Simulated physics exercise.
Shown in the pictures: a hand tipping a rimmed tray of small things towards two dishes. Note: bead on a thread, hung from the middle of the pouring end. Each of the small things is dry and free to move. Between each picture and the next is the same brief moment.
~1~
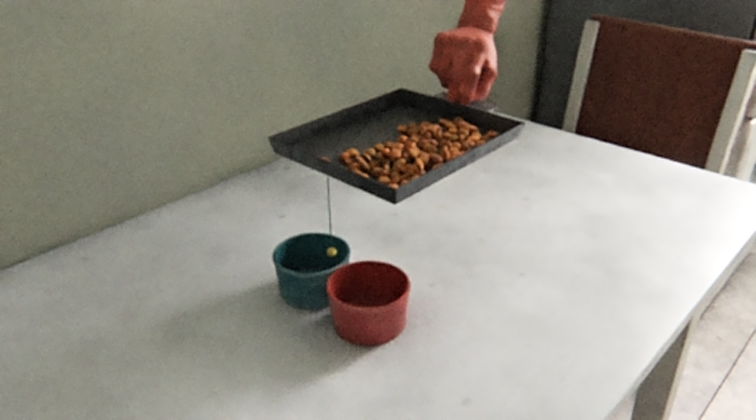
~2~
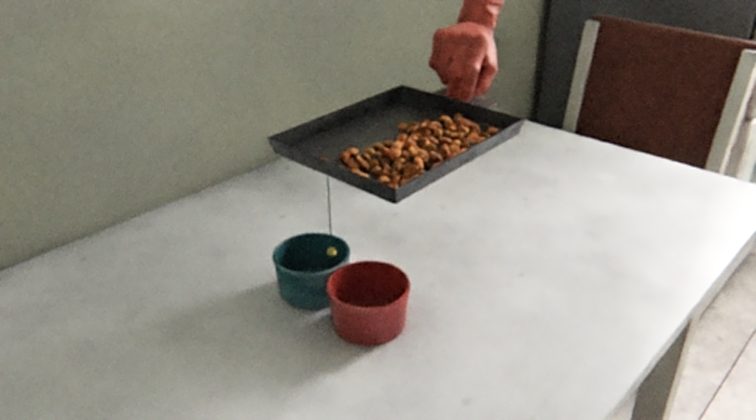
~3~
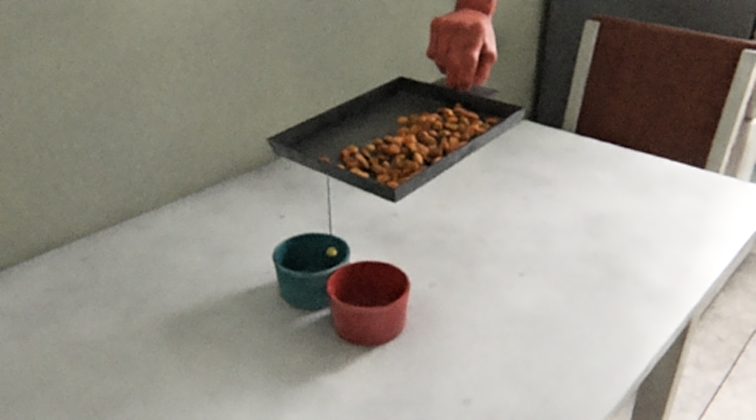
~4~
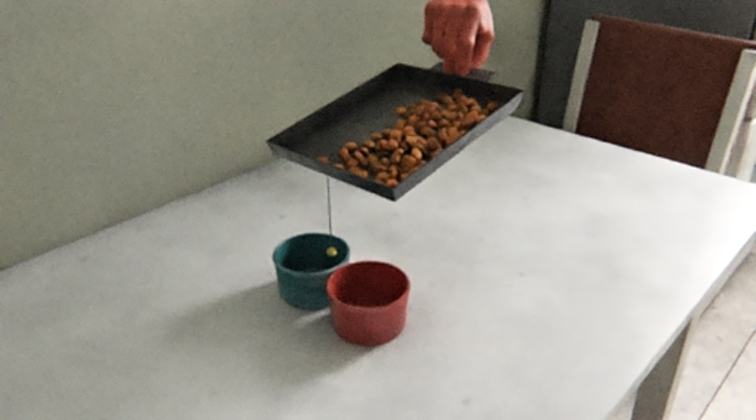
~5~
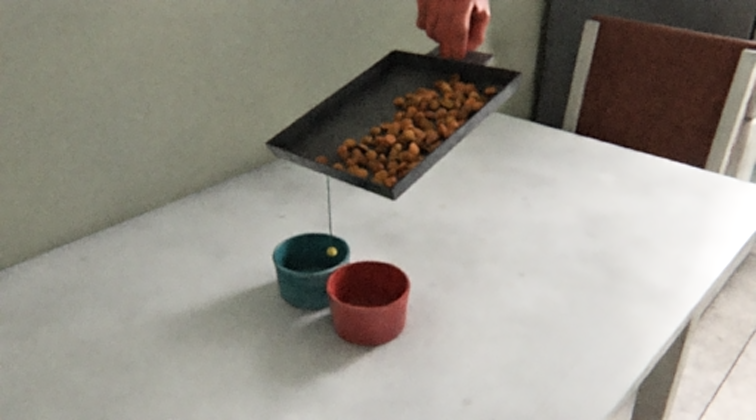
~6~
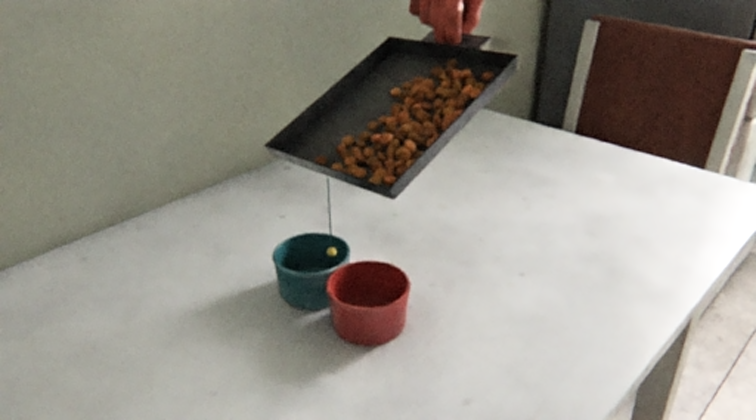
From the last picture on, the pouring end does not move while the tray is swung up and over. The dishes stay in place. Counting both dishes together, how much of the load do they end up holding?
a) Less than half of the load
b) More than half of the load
Answer: A.
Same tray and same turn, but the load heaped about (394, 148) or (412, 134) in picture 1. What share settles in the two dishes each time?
Roughly 20 per cent, and 20 per cent.
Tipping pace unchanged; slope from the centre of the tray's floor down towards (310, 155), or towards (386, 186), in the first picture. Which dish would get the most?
So, the dish at the left the first time round, the dish at the right the second.
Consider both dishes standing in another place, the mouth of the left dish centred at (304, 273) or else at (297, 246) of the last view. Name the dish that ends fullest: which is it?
Trial one goes to the one to the left, trial two to the one to the left.
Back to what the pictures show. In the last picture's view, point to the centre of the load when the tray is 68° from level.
The middle of the pieces shows up near (329, 157).
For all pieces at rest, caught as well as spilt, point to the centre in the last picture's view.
Roughly at pixel (265, 319).
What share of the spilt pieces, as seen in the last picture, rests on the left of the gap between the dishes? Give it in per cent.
Roughly 100 in a hundred.
Soon after the last picture, tray tipped steeply; nearly all on the tray; a small part in the air.
A little later, tray tipped past a quarter turn; about a quarter on the tray; a small part in the left dish; about two thirds outside both; about a quarter in the air.
Later still, tray tipped past a quarter turn; about a quarter in the left dish; most outside both.
At rest, tray tipped past a quarter turn; none in the right dish; about a quarter in the left dish; most outside both.
